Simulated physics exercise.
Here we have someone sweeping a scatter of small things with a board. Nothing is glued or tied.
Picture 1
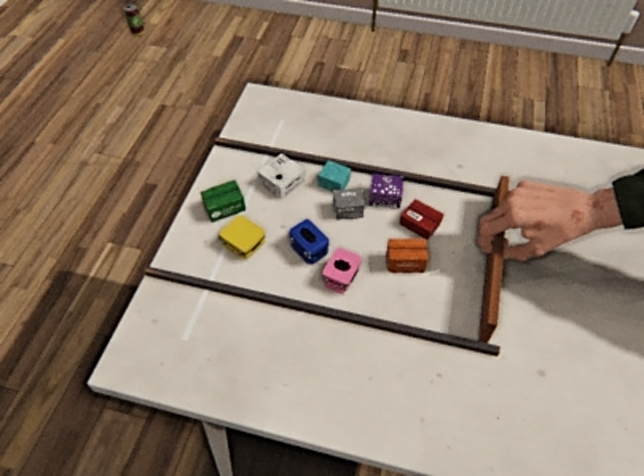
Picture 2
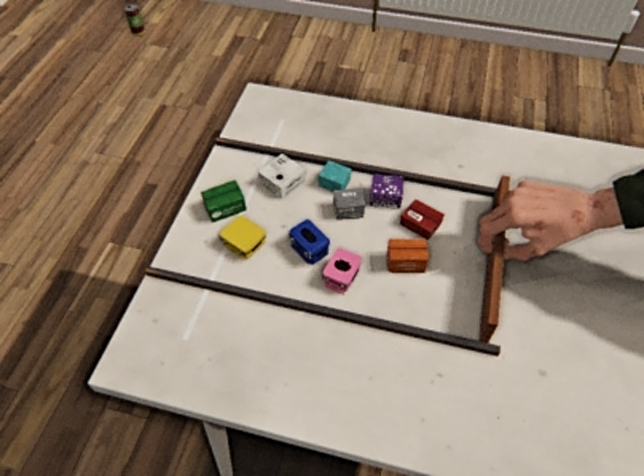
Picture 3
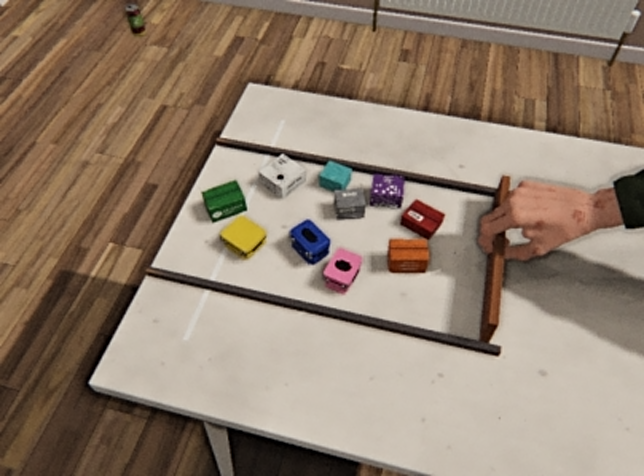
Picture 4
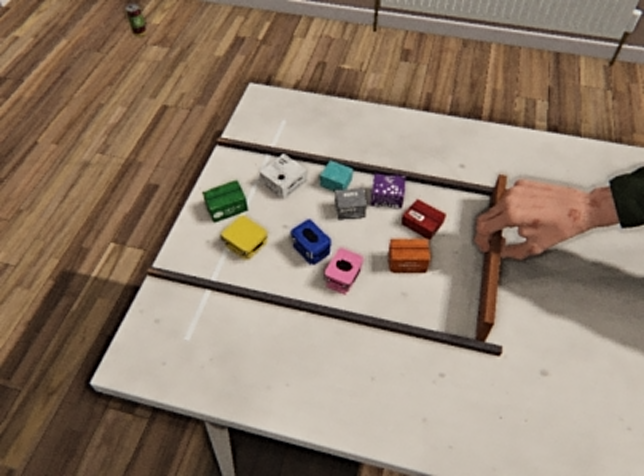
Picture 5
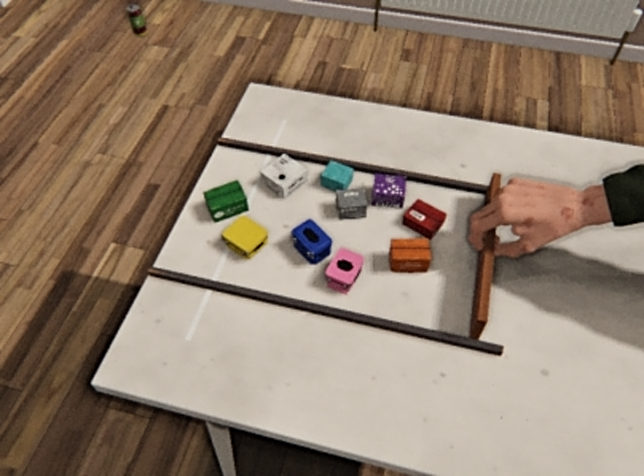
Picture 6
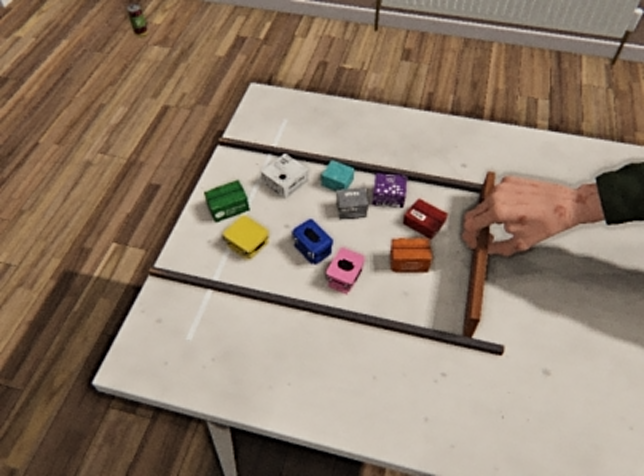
A wooden board, held by a hand at its right, stayed nearly still, then slid slightly left between two dark rails toward a scatter of colourful little boxes, which stayed put on the white table.
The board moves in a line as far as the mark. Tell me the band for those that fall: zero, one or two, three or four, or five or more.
Outcome: The number that fall off is one or two.
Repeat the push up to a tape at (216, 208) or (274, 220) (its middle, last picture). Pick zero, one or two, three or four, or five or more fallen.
The falls would be five or over; no fall at all.
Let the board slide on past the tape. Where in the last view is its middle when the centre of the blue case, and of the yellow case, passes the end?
At (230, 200) for the blue case; at (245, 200) for the yellow case.
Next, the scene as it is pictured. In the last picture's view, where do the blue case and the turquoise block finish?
Near (190, 223) and (221, 159).
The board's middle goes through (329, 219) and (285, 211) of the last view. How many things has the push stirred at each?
9 and 10.
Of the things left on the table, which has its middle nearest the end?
It is the yellow case.
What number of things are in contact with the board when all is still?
The number is 4.
A little later, none off yet; green box at rest near (227, 201); yellow case at rest near (247, 238); white box at rest near (285, 176).
Next, none off yet; green box at rest near (227, 201); yellow case at rest near (244, 239); white box shifted a little near (272, 175).
Later still, none off yet; green box shifted a little near (213, 203); yellow case shifted well along near (188, 241); white box shifted well along near (218, 165).
When it is over, the number that fall off is one or two; down, white box and green box.
